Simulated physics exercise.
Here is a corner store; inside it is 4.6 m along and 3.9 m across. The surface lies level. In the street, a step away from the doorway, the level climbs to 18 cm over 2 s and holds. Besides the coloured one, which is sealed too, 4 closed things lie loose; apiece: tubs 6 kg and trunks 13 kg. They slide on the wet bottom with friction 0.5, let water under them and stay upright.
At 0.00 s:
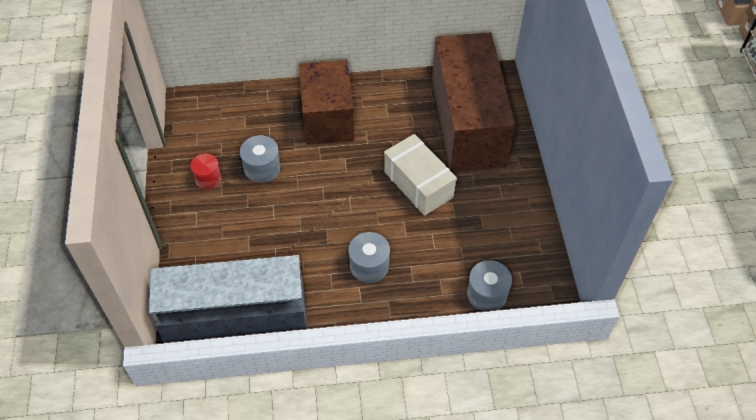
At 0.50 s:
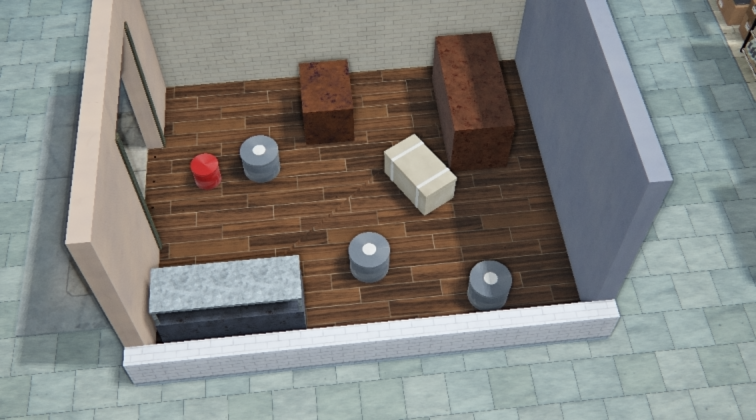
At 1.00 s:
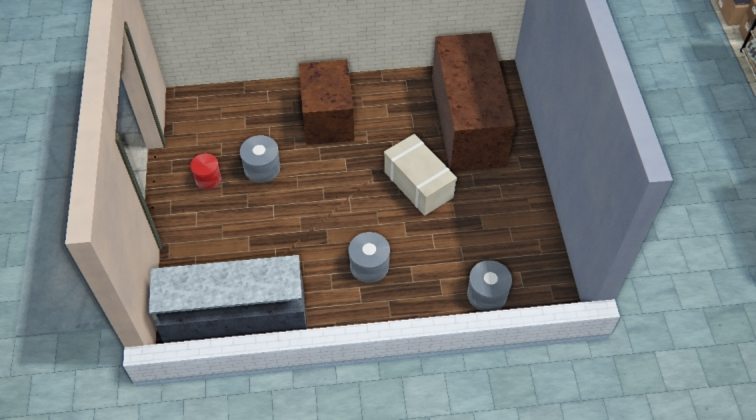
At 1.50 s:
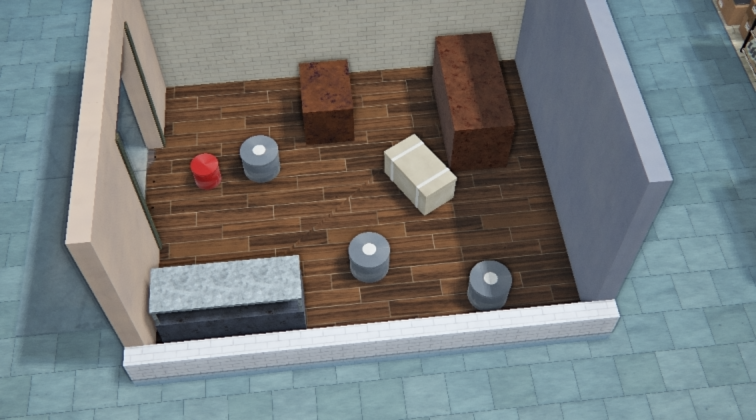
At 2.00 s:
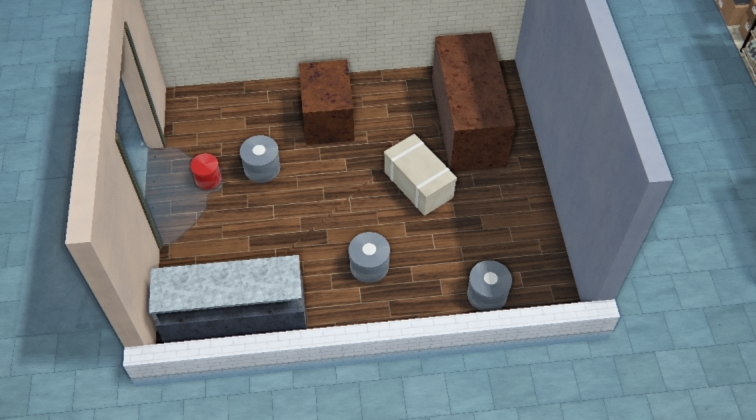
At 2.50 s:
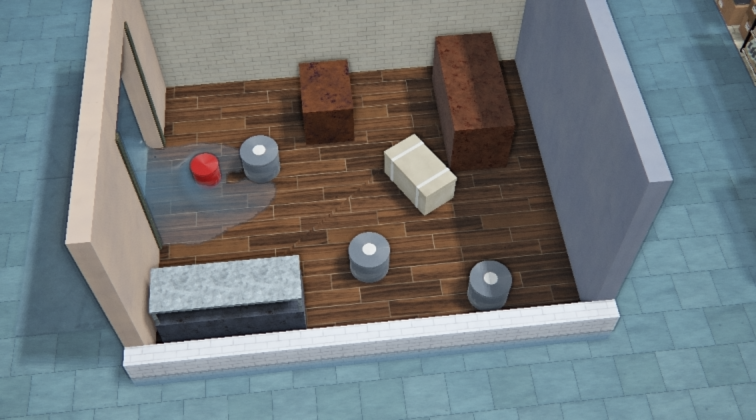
Water spreads over the paving around a small roofless shop seen from high above by a still camera, turning the pale slabs blue, and then a thin, clear sheet slides in through the opening in the left wall. On the brown plank floor stand a small red pail at left, three grey tubs, a cream trunk, two rusty-brown boxes behind and a grey counter in front. The sheet fans out around the pail toward the nearest tub, while every object stays put.
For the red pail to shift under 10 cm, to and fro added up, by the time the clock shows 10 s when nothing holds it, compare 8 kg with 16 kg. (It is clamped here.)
For it, neither weight holds it.
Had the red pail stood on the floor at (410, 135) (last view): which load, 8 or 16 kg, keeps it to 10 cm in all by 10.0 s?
Either load holds.
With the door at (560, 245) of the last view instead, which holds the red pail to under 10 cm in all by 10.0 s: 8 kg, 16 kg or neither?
In that case only the higher weight holds it.
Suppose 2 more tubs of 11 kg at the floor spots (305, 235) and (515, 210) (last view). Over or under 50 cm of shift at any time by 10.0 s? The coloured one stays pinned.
In turn: Past it, less.
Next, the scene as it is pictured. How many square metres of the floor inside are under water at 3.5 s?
Roughly 6.0 m2.
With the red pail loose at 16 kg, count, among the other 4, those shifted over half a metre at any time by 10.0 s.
2 of them.
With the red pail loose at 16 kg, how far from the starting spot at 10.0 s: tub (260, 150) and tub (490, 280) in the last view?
In that order: 5 cm, 150 cm.
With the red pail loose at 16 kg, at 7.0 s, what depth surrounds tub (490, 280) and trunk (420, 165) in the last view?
About 10 and 4 cm.
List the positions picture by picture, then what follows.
The red pail at (204, 164), on the bottom; water covers 0.0 m2; 0 of 5 have shifted, in the first picture.
The red pail at (204, 164), on the bottom; water covers 0.0 m2; 0 of 5 have shifted, in the second picture.
The red pail at (204, 164), on the bottom; 0.0 m2 under water; 0 of 5 have shifted, in the third picture.
The red pail at (204, 164) rests on the ground; water covers 0.0 m2; 0 of 5 have shifted, in the fourth picture.
The red pail at (204, 164), on the bottom; 0.5 m2 under water; 0 of 5 have shifted, in the fifth picture.
The red pail at (204, 164), on the bottom; 1.2 m2 under water; 0 of 5 have shifted, in the sixth picture.
After 3.5 s the red pail would be 72 cm from its start with 8 kg and 29 cm from its start with 16 kg; 8 cm of water round it then.
After 4.5 s the red pail would be 107 cm from its start with 8 kg and 31 cm from its start with 16 kg; 6 cm of water round it then.
After 7.0 s the red pail would be 174 cm from its start with 8 kg and 31 cm from its start with 16 kg; 6 cm of water round it then.
After 10.0 s the red pail would be 214 cm from its start with 8 kg and 31 cm from its start with 16 kg; 8 cm of water round it then.
